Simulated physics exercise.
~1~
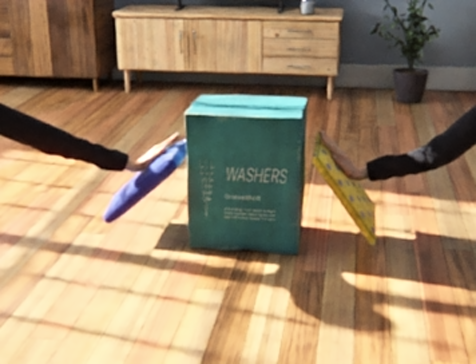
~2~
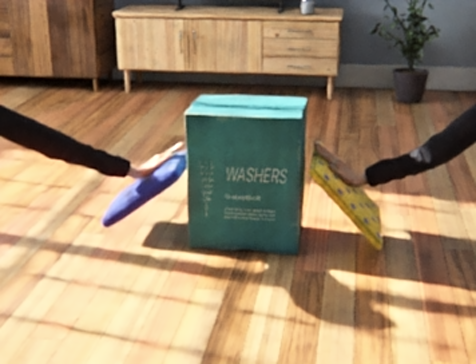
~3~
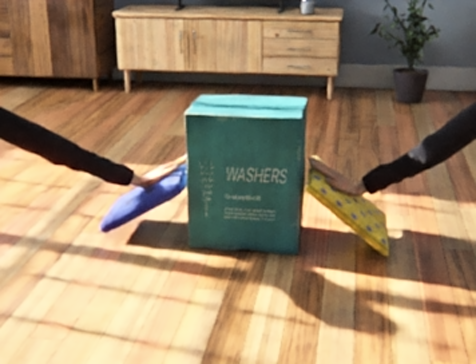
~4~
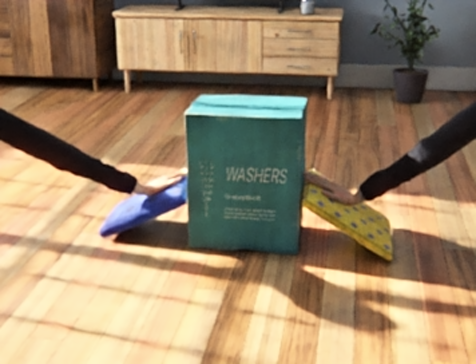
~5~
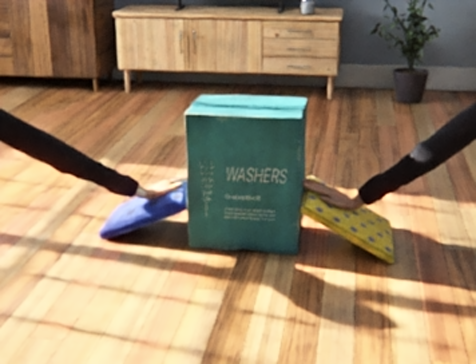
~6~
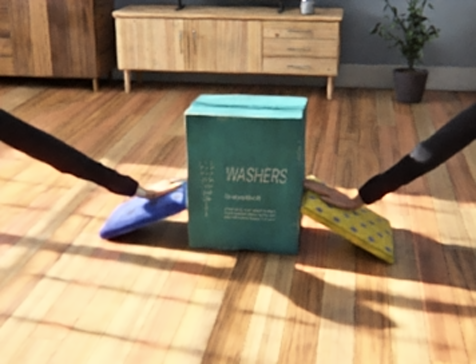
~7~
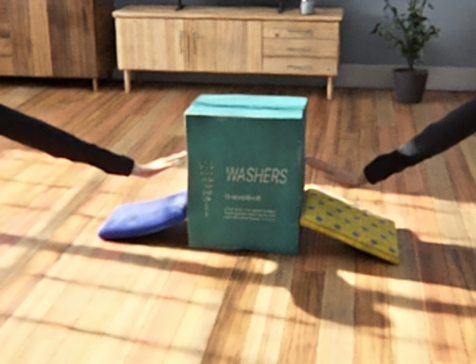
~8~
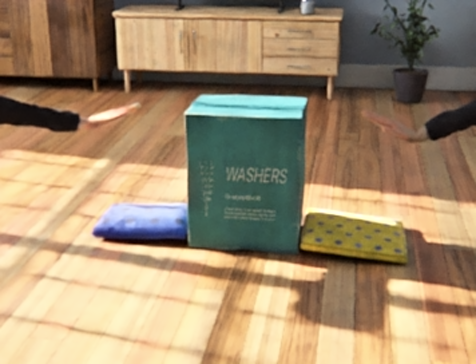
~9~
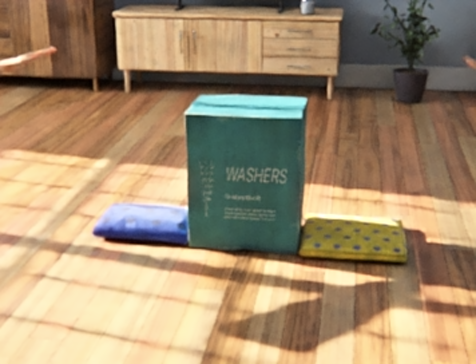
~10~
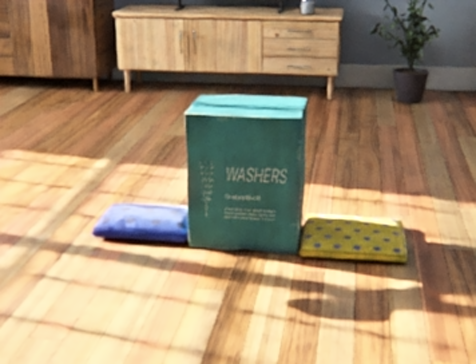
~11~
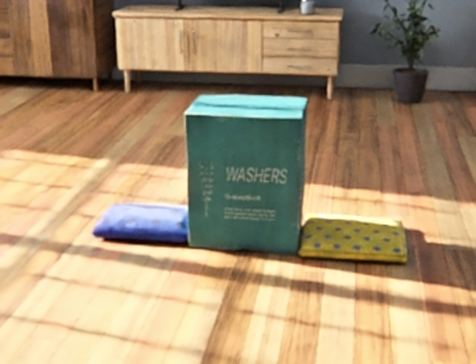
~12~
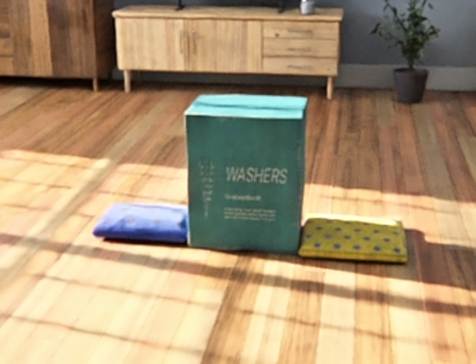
At the start, two hands hold a blue pillow on the left and a yellow seat pad on the right against a turquoise box on a sunlit wooden floor. The hands lower both cushions until they rest at a low slant against the box's sides, then hold them there briefly. Next, the hands let go and draw back, and the blue pillow and the patterned yellow pad sink further. Both settle flat on the floor as the arms pull out of view. At the end, they lie still on either side of the box, which has stayed upright throughout.
